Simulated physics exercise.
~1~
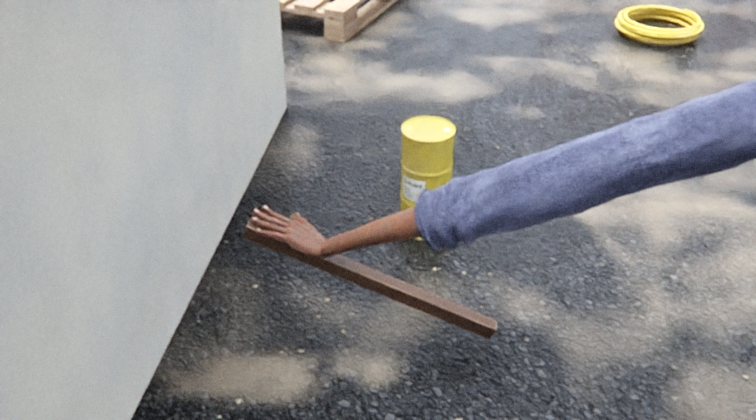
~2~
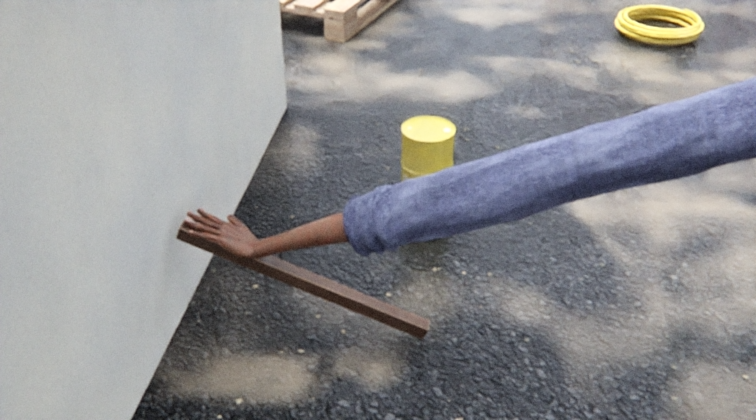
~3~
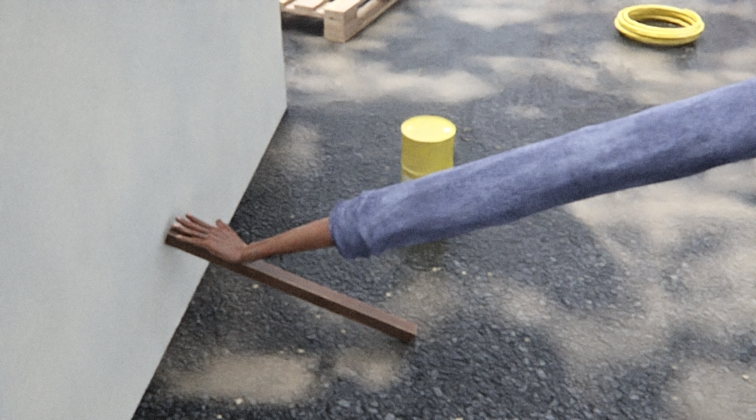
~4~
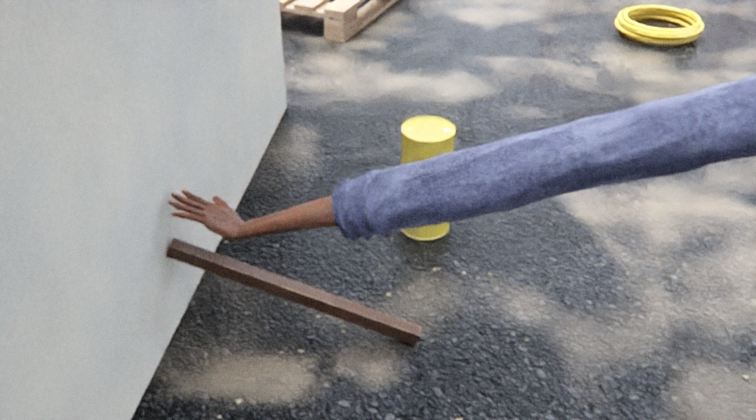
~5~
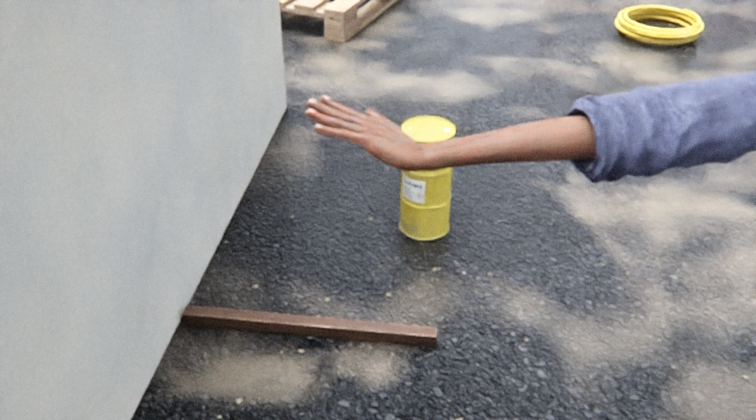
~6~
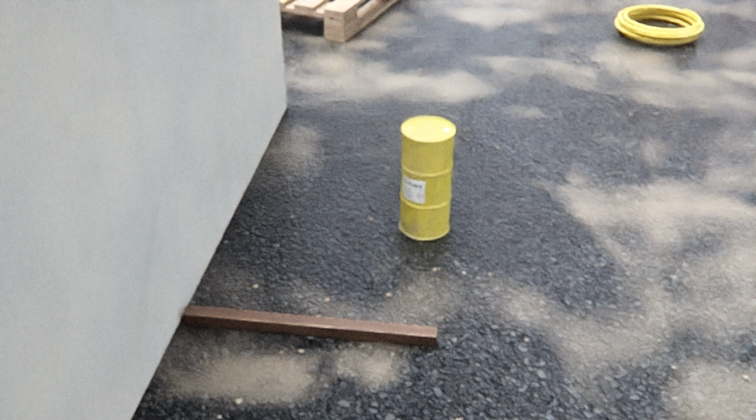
A hand leans a brown pole on the wall and lets go, and it slides down.
